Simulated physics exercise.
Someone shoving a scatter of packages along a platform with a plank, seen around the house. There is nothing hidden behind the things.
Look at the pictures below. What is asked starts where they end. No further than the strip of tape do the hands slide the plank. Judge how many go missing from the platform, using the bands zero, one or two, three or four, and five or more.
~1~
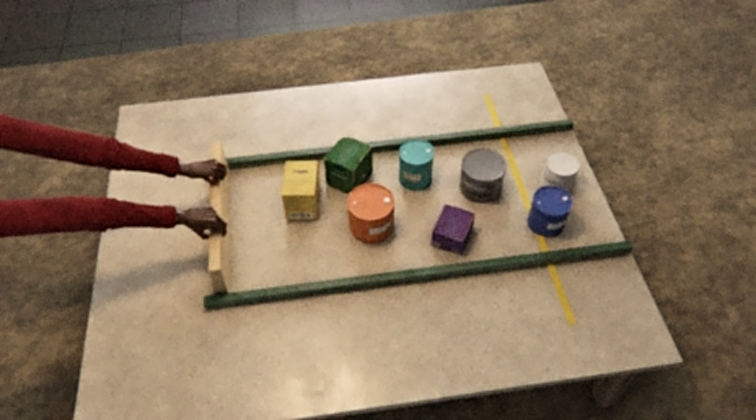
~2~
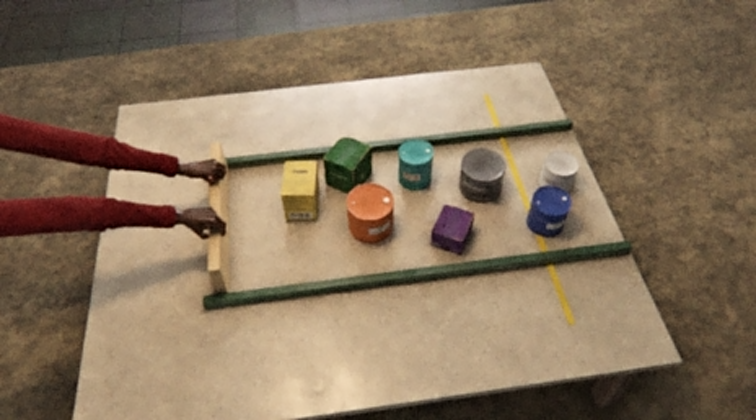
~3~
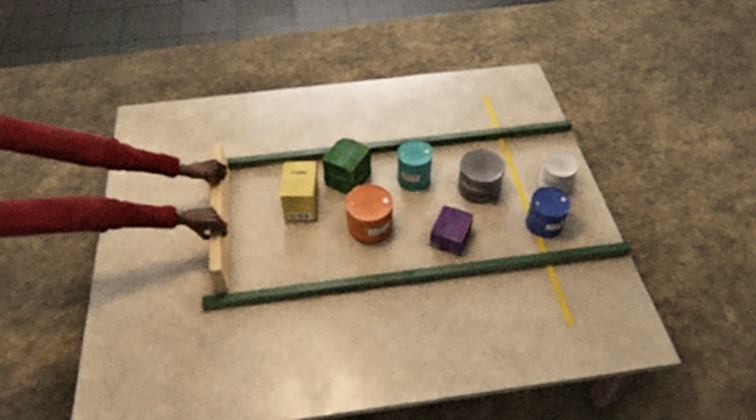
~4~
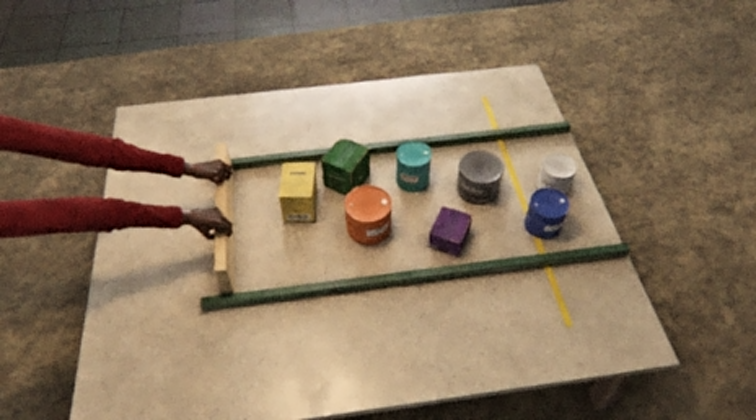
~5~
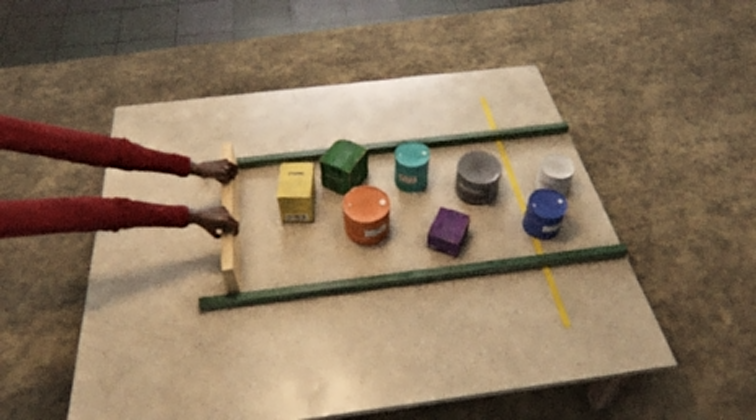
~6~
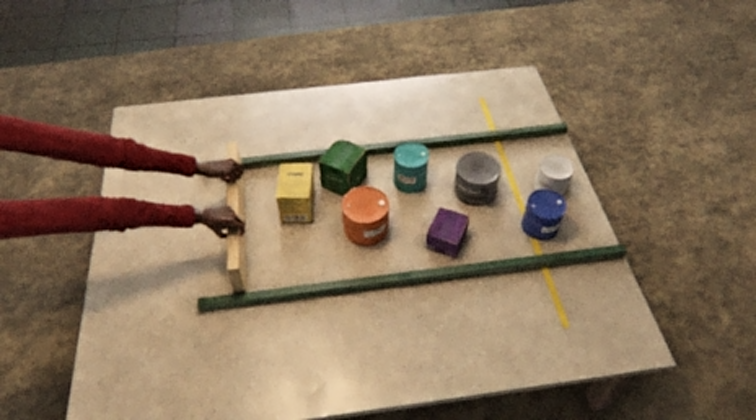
Just one or two fall.
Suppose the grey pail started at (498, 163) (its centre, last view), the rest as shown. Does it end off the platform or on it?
Observed: The grey pail does not remain.
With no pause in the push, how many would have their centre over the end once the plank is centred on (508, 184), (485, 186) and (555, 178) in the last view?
Going through the three places, I get 1, 0 and 5.
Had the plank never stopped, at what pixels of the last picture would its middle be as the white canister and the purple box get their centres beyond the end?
The middle is at (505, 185) when it's the white canister, and at (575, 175) when it's the purple box.
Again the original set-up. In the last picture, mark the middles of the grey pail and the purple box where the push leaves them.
(568, 172), and the other (557, 237).
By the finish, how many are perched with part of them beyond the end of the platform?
The total here is 0.
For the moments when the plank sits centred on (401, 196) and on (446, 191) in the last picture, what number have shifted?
At the one place 6, at the other 6.
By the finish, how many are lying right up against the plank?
Looks like 3 of them, all told.
Early on, none off yet; white canister at rest near (553, 177); blue canister at rest near (543, 215); grey pail at rest near (477, 179).
A while later, none off yet; white canister at rest near (553, 177); blue canister at rest near (543, 215); grey pail travelled a little near (494, 182).
Finally, the number that fall off is one or two; lost, turquoise canister and white canister.
